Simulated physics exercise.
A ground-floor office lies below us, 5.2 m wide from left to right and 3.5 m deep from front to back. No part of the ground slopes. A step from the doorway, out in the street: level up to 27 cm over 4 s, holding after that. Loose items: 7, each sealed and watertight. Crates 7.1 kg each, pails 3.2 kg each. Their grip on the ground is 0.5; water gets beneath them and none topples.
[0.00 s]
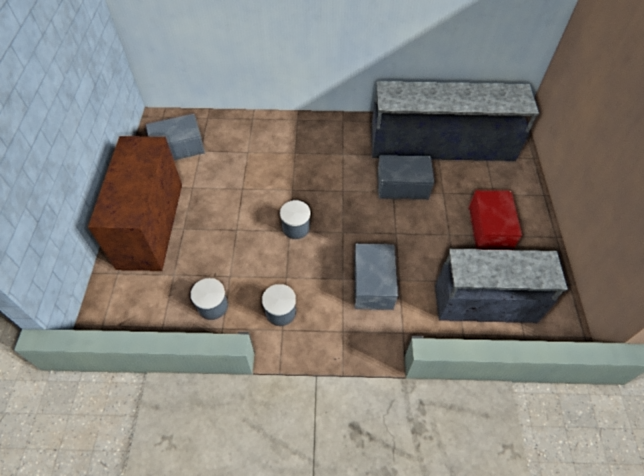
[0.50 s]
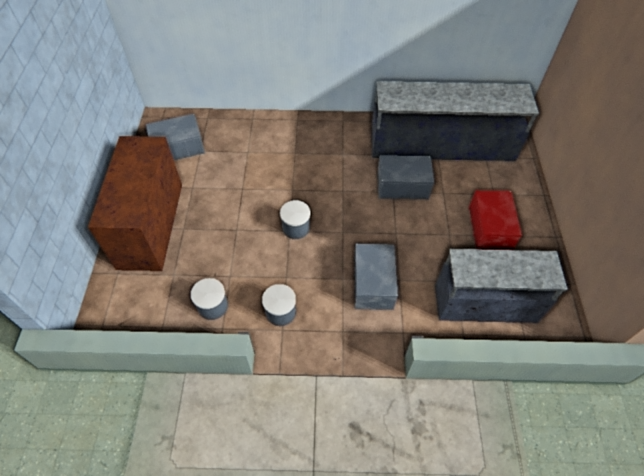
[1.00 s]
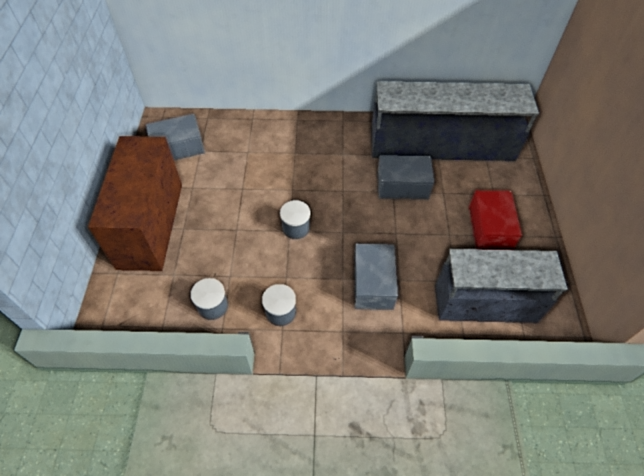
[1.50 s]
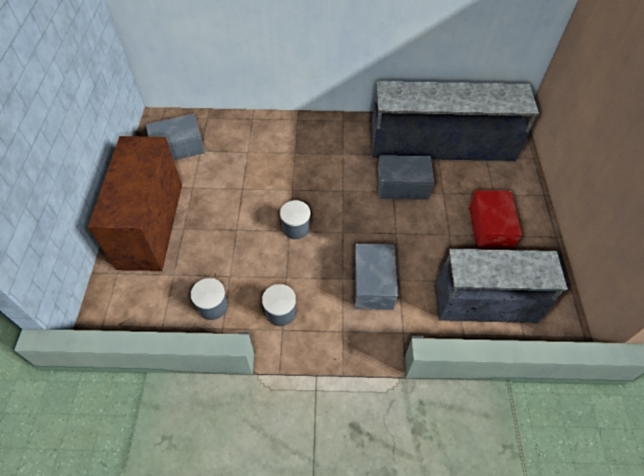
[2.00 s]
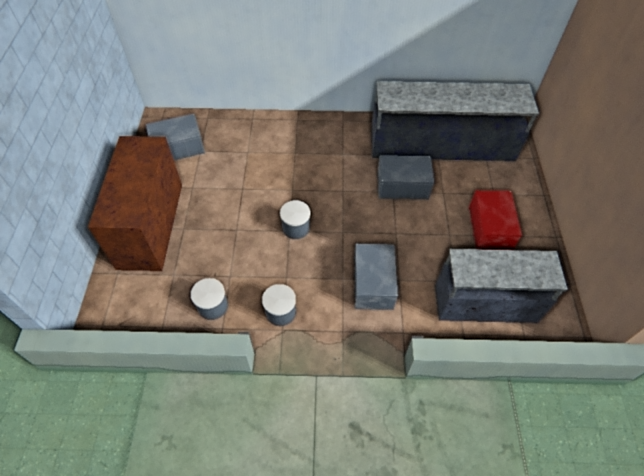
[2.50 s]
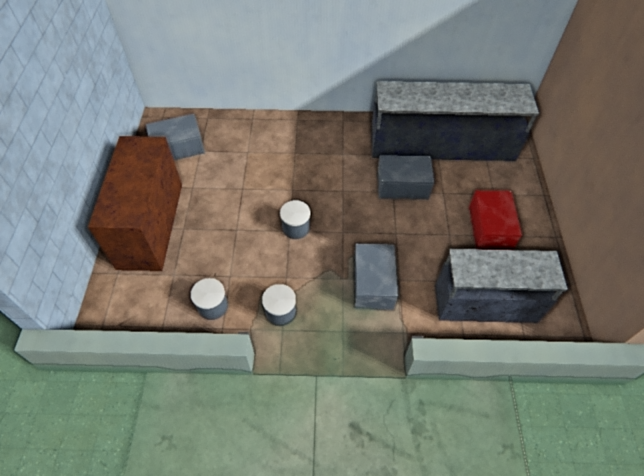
The footage shows a ground-floor office from above as greenish water spreads over the paving outside, reaches the gap in the low front wall and creeps onto the brown tiled floor, while the red crate and other items stay still.
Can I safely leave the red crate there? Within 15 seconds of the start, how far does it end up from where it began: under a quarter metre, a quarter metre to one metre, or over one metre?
Result: A modest displacement.
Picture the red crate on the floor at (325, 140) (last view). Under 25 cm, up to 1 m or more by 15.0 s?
What happens is it gets pushed a long way.
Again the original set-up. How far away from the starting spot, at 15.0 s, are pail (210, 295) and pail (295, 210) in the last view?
40 cm and 140 cm respectively.
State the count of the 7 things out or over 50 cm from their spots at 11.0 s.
By that time the total stands at 5.
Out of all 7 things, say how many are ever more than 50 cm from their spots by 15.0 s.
That adds up to 7.
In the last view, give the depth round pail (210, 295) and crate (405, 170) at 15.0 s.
Depth approx. 15 cm / 12 cm.
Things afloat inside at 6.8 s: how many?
6.
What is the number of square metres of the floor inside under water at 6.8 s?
Wet: Near 15 m2.
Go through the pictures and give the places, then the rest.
In the first picture, the red crate at (498, 212) rests on the ground; water covers 0.0 m2; 0 of 7 have shifted.
In the second picture, the red crate at (498, 212) rests on the ground; 0.0 m2 under water; 0 of 7 have shifted.
In the third picture, the red crate at (498, 212) rests on the ground; 0.0 m2 under water; 0 of 7 have shifted.
In the fourth picture, the red crate at (498, 212), on the bottom; water covers 0.0 m2; 0 of 7 have shifted.
In the fifth picture, the red crate at (498, 212) rests on the ground; water covers 0.2 m2; 0 of 7 have shifted.
In the sixth picture, the red crate at (498, 212) rests on the ground; water covers 0.9 m2; 0 of 7 have shifted.
After 3.5 s the red crate is near (498, 212), 0.0 m from its start, aground; 0 afloat.
After 6.8 s the red crate is near (539, 223), 0.4 m from its start, afloat; 6 afloat.
After 11.0 s the red crate is near (488, 239), 0.4 m from its start, afloat; 7 afloat.
After 15.0 s the red crate is near (467, 155), 0.8 m from its start, afloat; 7 afloat.
